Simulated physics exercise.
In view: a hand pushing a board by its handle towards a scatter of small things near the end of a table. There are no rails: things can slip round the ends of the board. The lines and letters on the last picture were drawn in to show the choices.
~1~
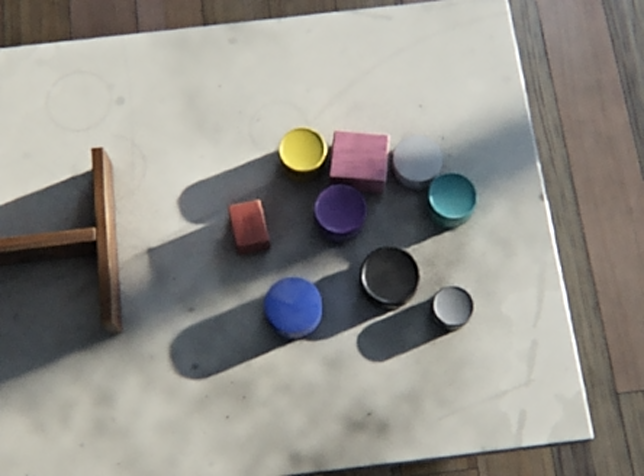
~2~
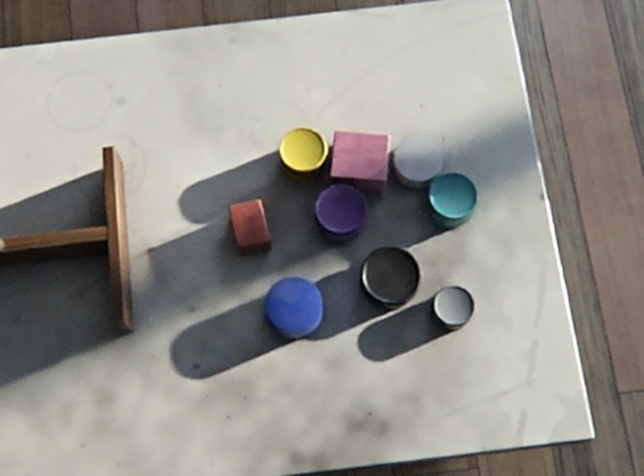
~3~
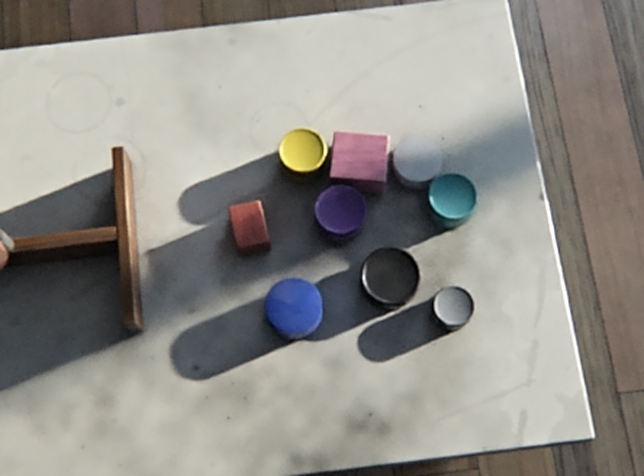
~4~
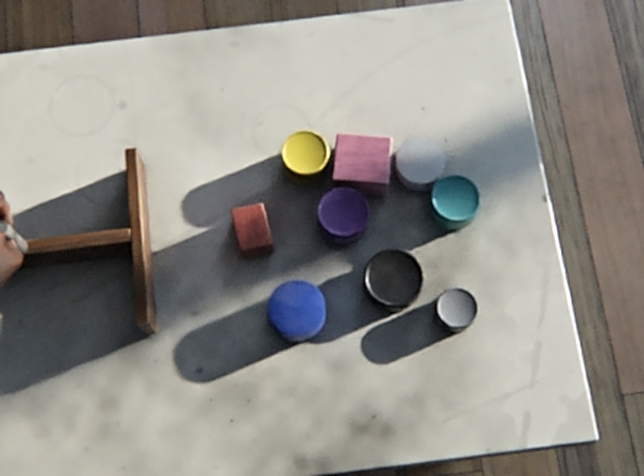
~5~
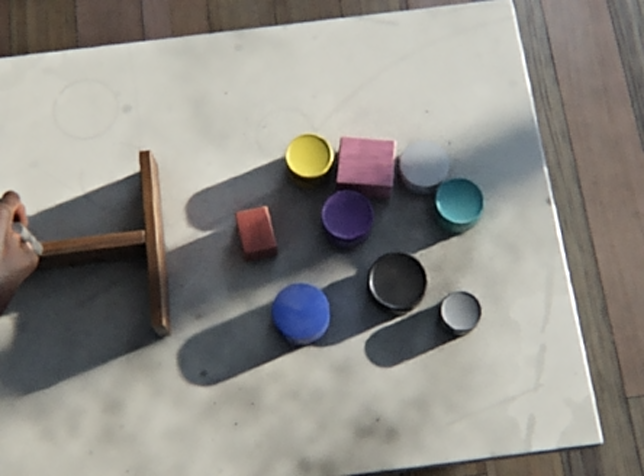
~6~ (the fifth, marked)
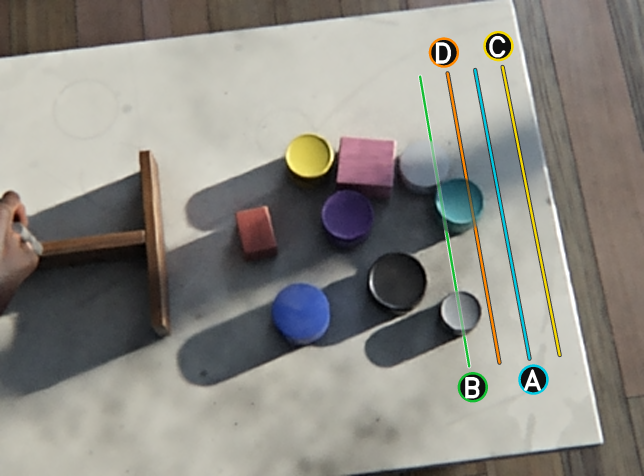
A wooden T-shaped board lies at the left of a pale tabletop seen from above, with dark wooden planks beyond its edge. Right of it sit a small reddish block, yellow, purple, blue, black, turquoise and grey round containers, and a pink block, casting long shadows leftward. The board slides slowly right, a hand gripping its handle comes into view, and the view shifts very slightly.
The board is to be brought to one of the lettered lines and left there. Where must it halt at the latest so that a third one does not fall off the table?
No farther than D.
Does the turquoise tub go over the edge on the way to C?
Yes.
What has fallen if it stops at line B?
The white pot goes over.
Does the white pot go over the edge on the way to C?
Yes.
On the copy, A at (501, 208); B at (444, 215); C at (530, 204); D at (472, 211).
On D. First, board (267, 222); blue tin (314, 313); red block (293, 230).
Then, board (383, 207); white pot (502, 173); turquoise tub (496, 218).
Finally, board (472, 197); turquoise tub over the edge; white pot over the edge; two fallen.
By contrast, A drops four; B is within the limit but short; C drops six.
